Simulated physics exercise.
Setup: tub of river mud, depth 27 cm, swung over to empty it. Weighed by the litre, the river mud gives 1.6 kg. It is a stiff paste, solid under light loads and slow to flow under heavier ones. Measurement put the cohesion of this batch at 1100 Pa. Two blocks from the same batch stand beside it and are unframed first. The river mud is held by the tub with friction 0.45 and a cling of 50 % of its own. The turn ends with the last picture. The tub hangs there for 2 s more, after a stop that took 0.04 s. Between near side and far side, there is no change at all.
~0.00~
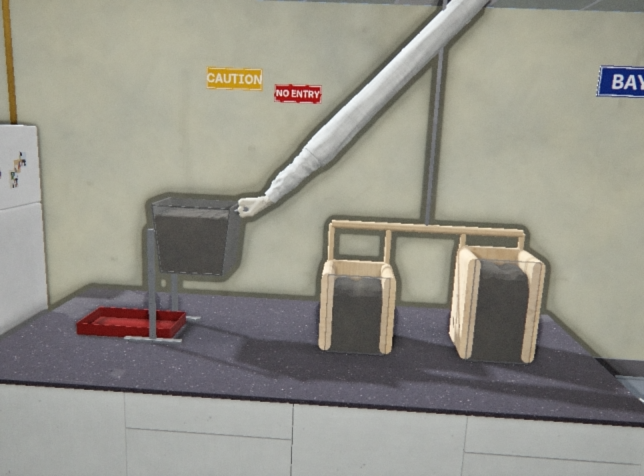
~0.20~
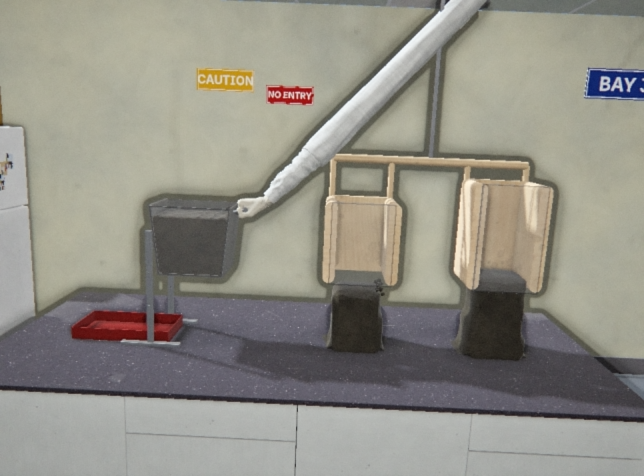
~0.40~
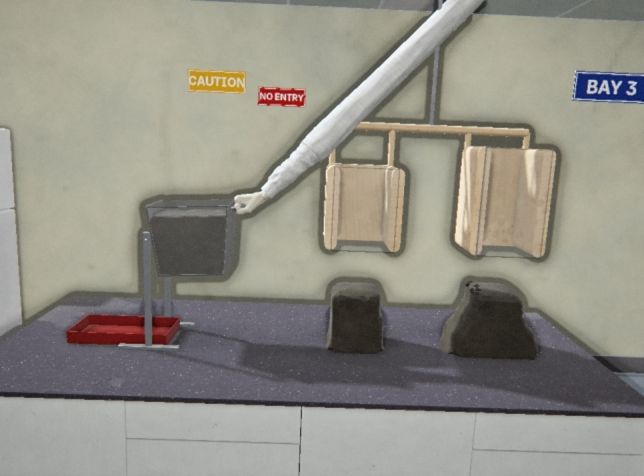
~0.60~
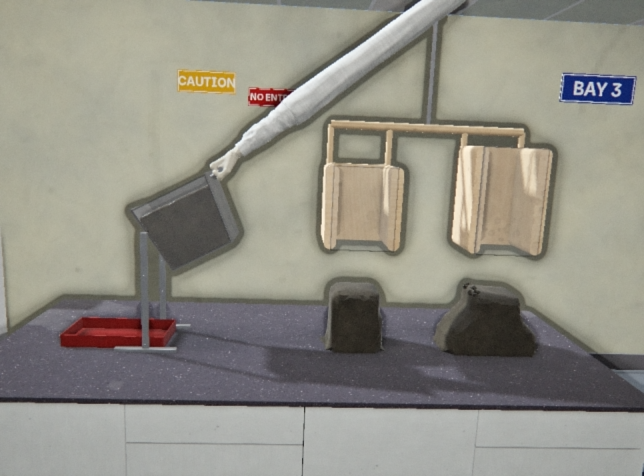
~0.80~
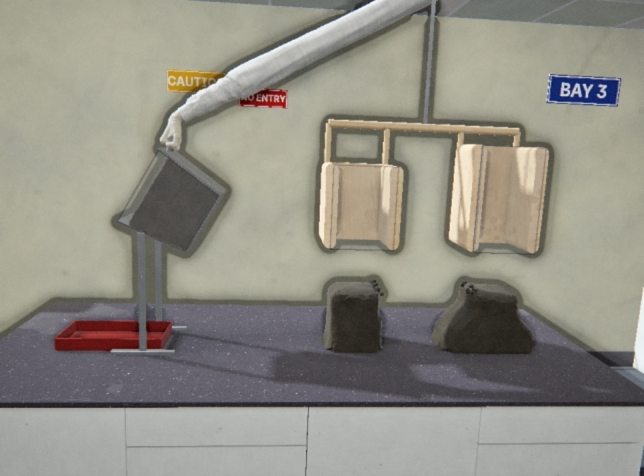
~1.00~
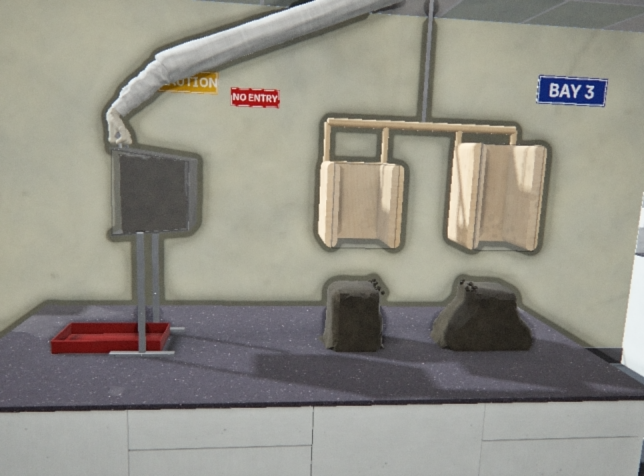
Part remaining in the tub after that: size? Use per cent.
Close to 43 %.
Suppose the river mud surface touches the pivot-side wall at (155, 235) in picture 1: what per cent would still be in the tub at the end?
About 85 per cent.
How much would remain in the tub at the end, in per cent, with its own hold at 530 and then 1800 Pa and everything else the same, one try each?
Try one gives 35 per cent, try two gives 100 per cent.
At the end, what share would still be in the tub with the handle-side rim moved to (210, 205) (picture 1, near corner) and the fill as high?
Near 100 per cent.
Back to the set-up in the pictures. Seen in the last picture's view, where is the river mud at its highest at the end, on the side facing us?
Highest point: Approx. (154, 198).
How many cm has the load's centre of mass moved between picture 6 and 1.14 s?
Around 5 centimetres.
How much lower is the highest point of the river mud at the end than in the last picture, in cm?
Roughly 15 cm.
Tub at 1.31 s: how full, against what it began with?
It's something like 65 % of the original load.
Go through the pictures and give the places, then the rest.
Handle-side rim at (229, 208), tilt 0 degrees; crest of the river mud at (161, 215); block heights 26 cm, 37 cm (left to right), in the first picture.
Handle-side rim at (229, 209), tilt 0 degrees; crest of the river mud at (159, 216); block heights 26 cm, 34 cm (left to right), in the second picture.
Handle-side rim at (227, 205), tilt 3 degrees; crest of the river mud at (220, 216); block heights 25 cm, 27 cm (left to right), in the third picture.
Handle-side rim at (204, 174), tilt 28 degrees; crest of the river mud at (208, 187); block heights 25 cm, 26 cm (left to right), in the fourth picture.
Handle-side rim at (158, 150), tilt 60 degrees; crest of the river mud at (170, 160); block heights 25 cm, 26 cm (left to right), in the fifth picture.
Handle-side rim at (111, 150), tilt 89 degrees; crest of the river mud at (124, 155); block heights 25 cm, 26 cm (left to right), in the sixth picture.
After 1.14 s, the tub is at 89 degrees and holds 93 %.
After 1.31 s, the tub is at 89 degrees and holds 66 %.
After 1.48 s, the tub is at 89 degrees and holds 48 %.
After 1.65 s, the tub is at 89 degrees and holds 43 %.
After 3.00 s, the tub is at 89 degrees and holds 43 %.
